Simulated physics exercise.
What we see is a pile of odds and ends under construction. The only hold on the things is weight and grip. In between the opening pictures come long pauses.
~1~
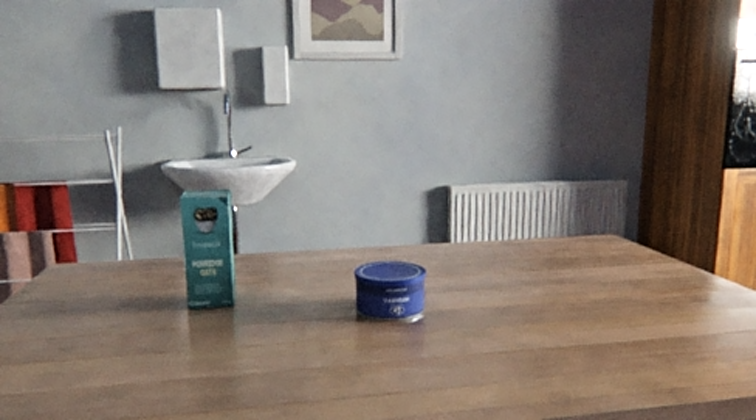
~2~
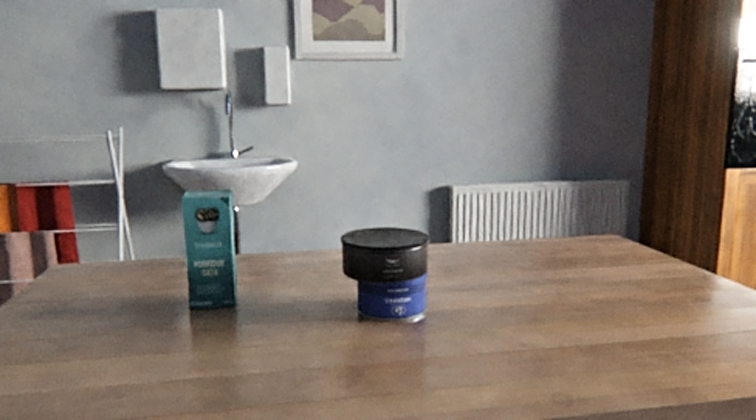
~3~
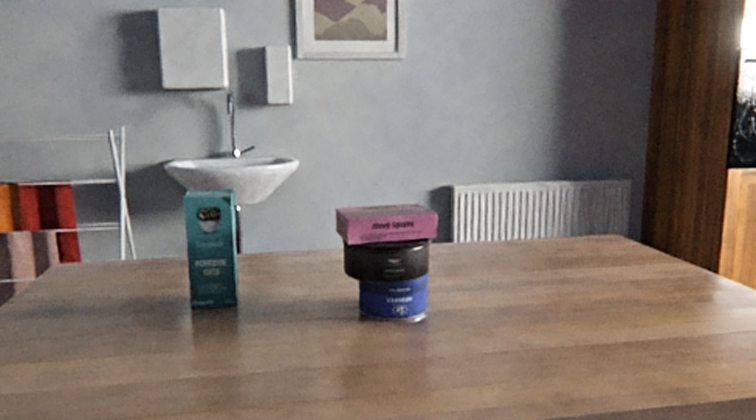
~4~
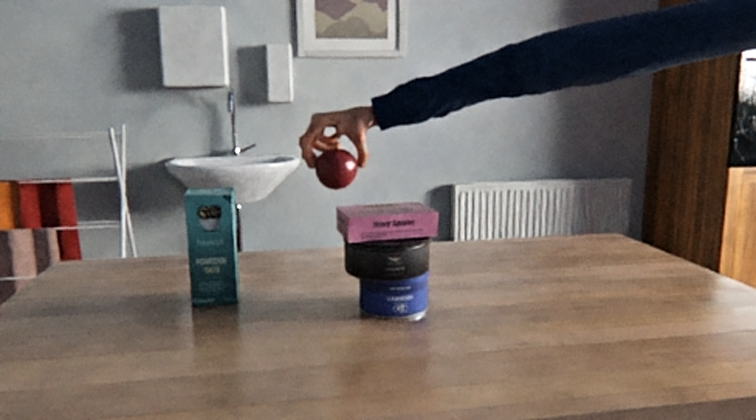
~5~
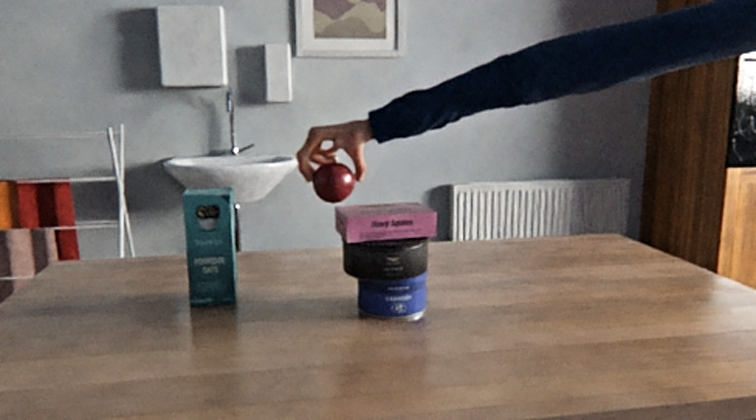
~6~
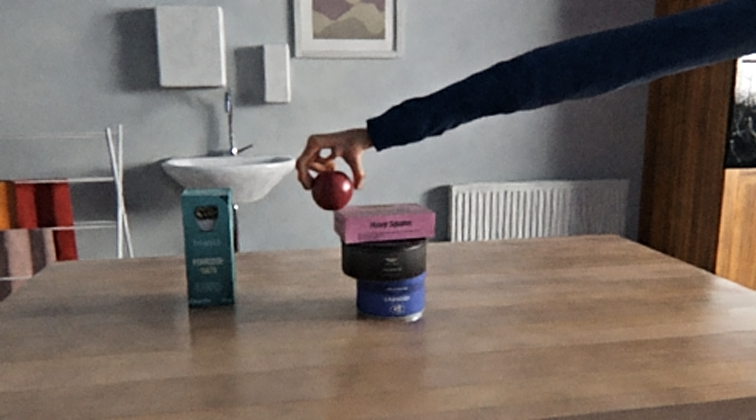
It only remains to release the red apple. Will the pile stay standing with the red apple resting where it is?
No.
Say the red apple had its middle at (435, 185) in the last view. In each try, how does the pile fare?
After that, the pile falls over.
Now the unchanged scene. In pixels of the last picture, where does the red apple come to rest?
Around (292, 295).
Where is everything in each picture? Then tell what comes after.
The last thing is not in view yet, in the first picture.
The last thing is not in view yet, in the second picture.
The last thing is not in view yet; black tub (386, 253), in the third picture.
Still above its spot; red apple (336, 168); pink packet (386, 221), in the fourth picture.
Still above its spot; red apple (333, 182); black tub (385, 252), in the fifth picture.
In place under the hand; red apple (332, 190); pink packet (383, 222), in the sixth picture.
Then, 0.40 s past the last view, red apple now fallen.
Then, 0.50 s past the last view, things are still on the move.
Then, 1.90 s past the last view, nothing new.
Finally, fallen, red apple; the other 4 still in place. Final places as the last picture's camera would see them, red apple near (292, 295). The pile comes apart.
